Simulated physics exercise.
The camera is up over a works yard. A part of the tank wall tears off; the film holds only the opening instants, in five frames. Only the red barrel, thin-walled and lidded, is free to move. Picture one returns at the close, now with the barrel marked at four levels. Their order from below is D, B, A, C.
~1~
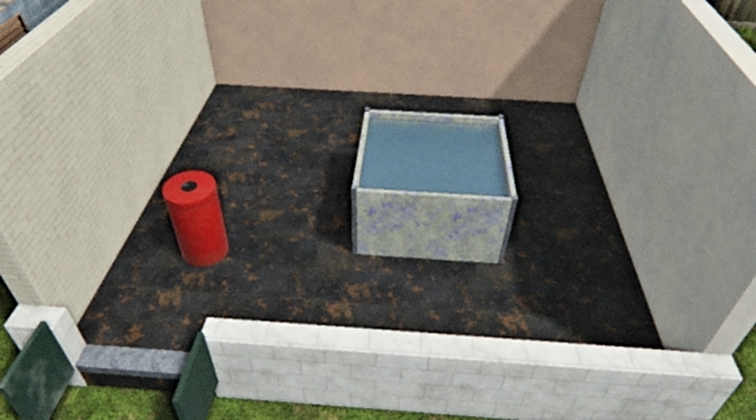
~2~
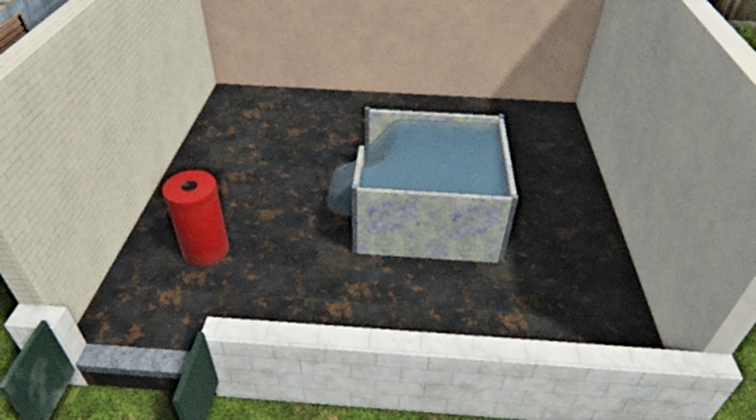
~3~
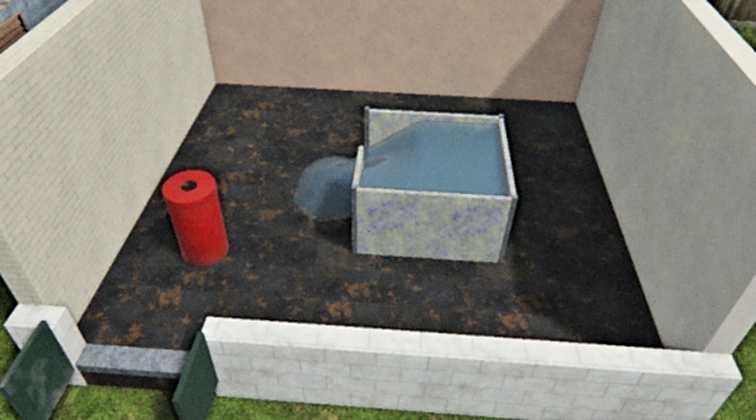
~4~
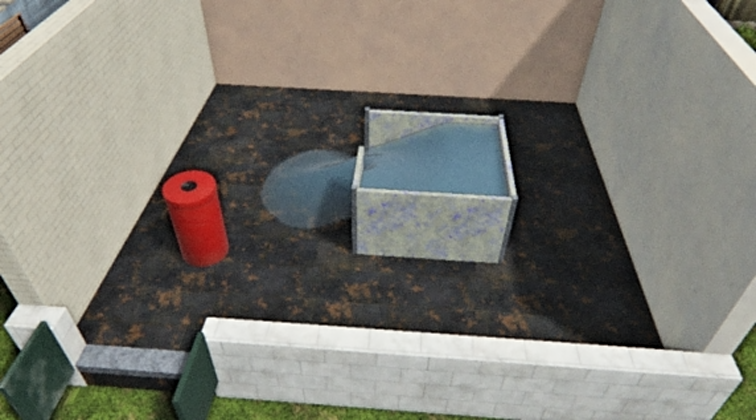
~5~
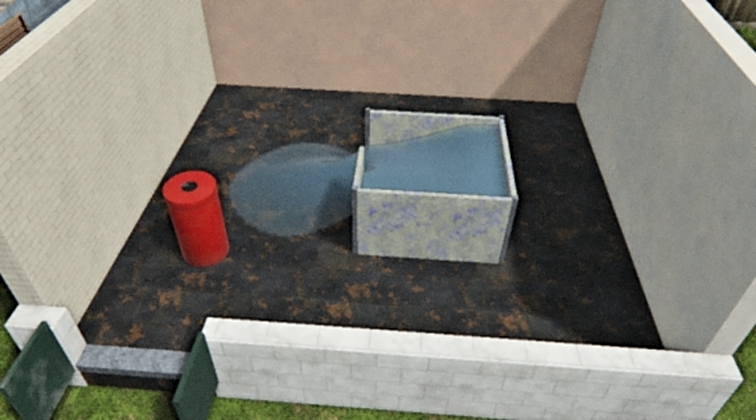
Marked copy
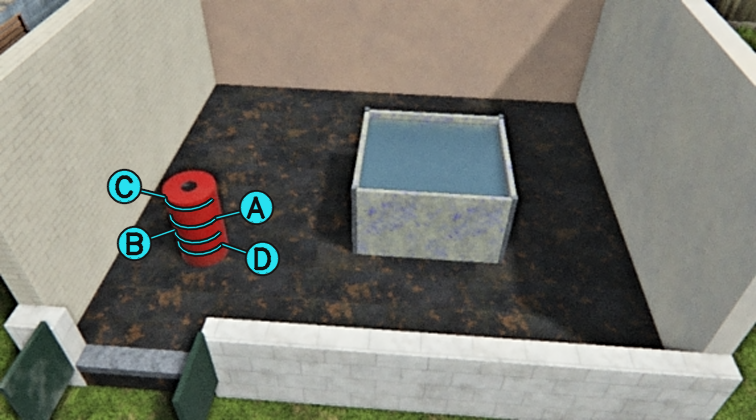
A square stone tank full of water opened on its left side, and water poured out and spread in a widening round puddle across the dark ground toward the red barrel, which stayed still.
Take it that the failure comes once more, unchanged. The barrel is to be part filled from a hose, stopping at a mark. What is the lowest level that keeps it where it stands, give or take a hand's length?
It is D.
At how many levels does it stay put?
All of them.
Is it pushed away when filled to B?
No, that is safe.
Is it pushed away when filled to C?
No, that is safe.
On the marked copy, A at (187, 227); B at (191, 242); C at (182, 209); D at (195, 254); from the bottom up D, B, A, C.
Choosing A, it does not move.
Choosing B, it does not move.
Choosing C, it does not move.
Choosing D, it does not move.
